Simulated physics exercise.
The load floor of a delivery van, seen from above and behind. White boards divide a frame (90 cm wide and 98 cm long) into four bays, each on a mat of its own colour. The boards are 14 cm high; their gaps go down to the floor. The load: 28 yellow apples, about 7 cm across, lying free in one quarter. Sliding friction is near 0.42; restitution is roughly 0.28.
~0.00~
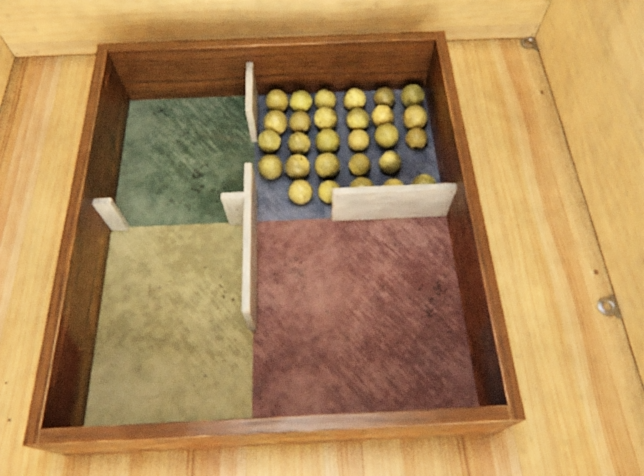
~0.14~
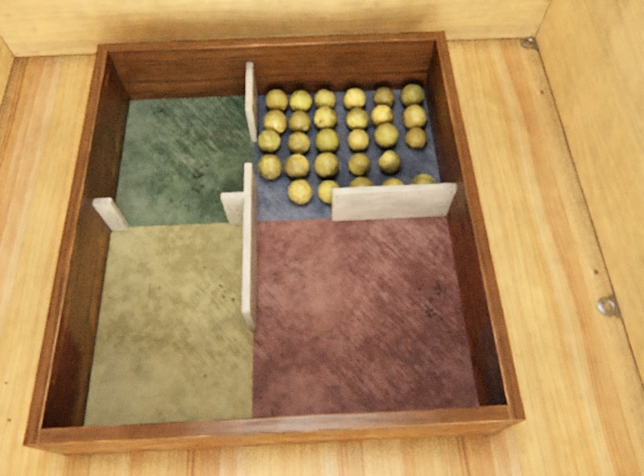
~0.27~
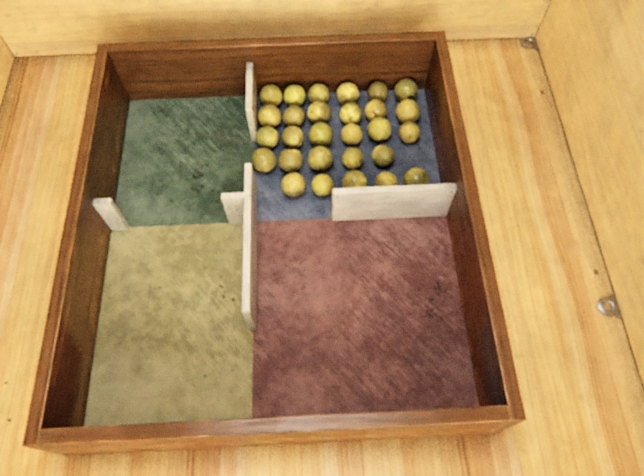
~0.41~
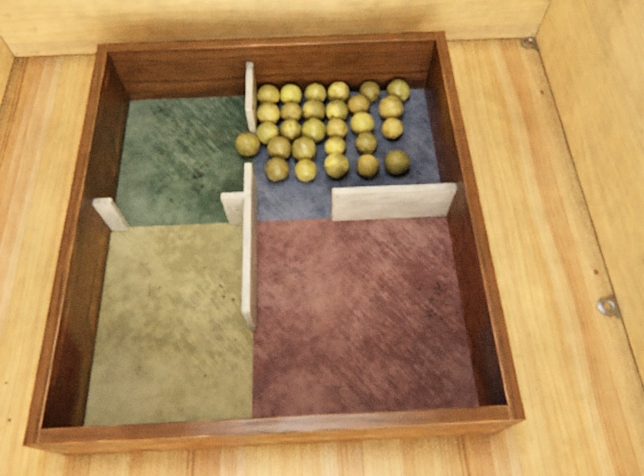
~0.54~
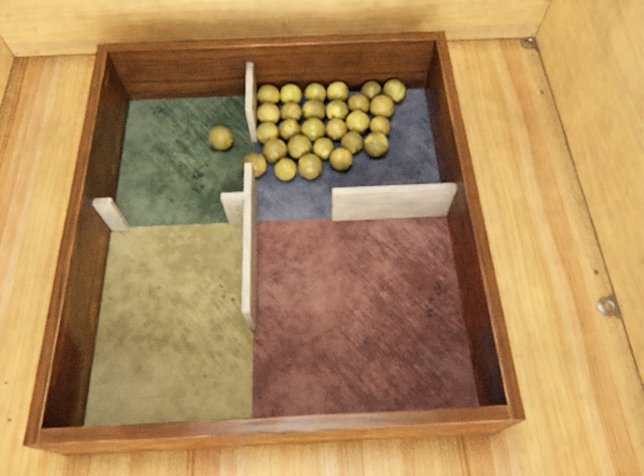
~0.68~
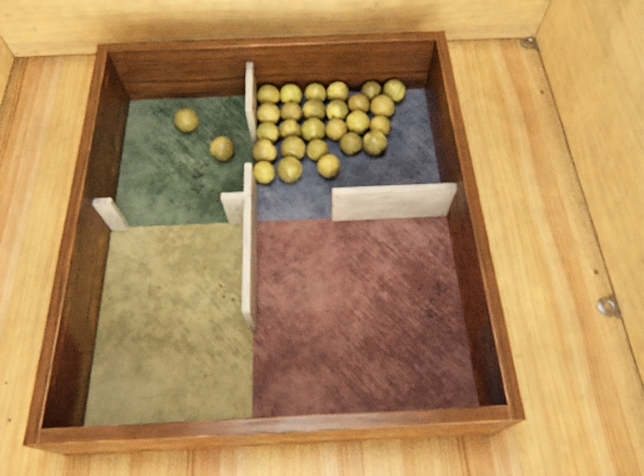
Yellow apples slide left across the blue mat, and two cross onto the green mat.
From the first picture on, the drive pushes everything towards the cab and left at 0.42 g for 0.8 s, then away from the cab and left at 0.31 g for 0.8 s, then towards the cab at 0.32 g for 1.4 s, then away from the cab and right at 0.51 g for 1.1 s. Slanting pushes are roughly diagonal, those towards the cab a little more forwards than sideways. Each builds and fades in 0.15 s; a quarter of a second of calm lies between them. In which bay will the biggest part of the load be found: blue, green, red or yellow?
Look in the blue bay.
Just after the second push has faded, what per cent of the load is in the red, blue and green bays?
Red 20, blue 50, green 30 per cent.
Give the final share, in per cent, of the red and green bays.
About: Red 30, green 10 per cent.
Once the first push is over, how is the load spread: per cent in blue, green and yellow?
Blue 80, green 20, yellow 0 per cent.
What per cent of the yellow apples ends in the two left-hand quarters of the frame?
Some 10 per cent.
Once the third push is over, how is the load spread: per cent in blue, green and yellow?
Blue 60, green 40, yellow 0 per cent.
After push 1 (1.04 s), 23 in the blue bay and 5 in the green bay.
After push 2 (2.09 s), 6 in the red bay, 13 in the blue bay, 8 in the green bay and 1 in the yellow bay.
After push 3 (3.74 s), 17 in the blue bay and 11 in the green bay.
After push 4 (5.09 s), 8 in the red bay, 17 in the blue bay, 2 in the green bay and 1 in the yellow bay.
Outcome (at 6.00 s), 8 in the red bay, 17 in the blue bay, 2 in the green bay and 1 in the yellow bay.
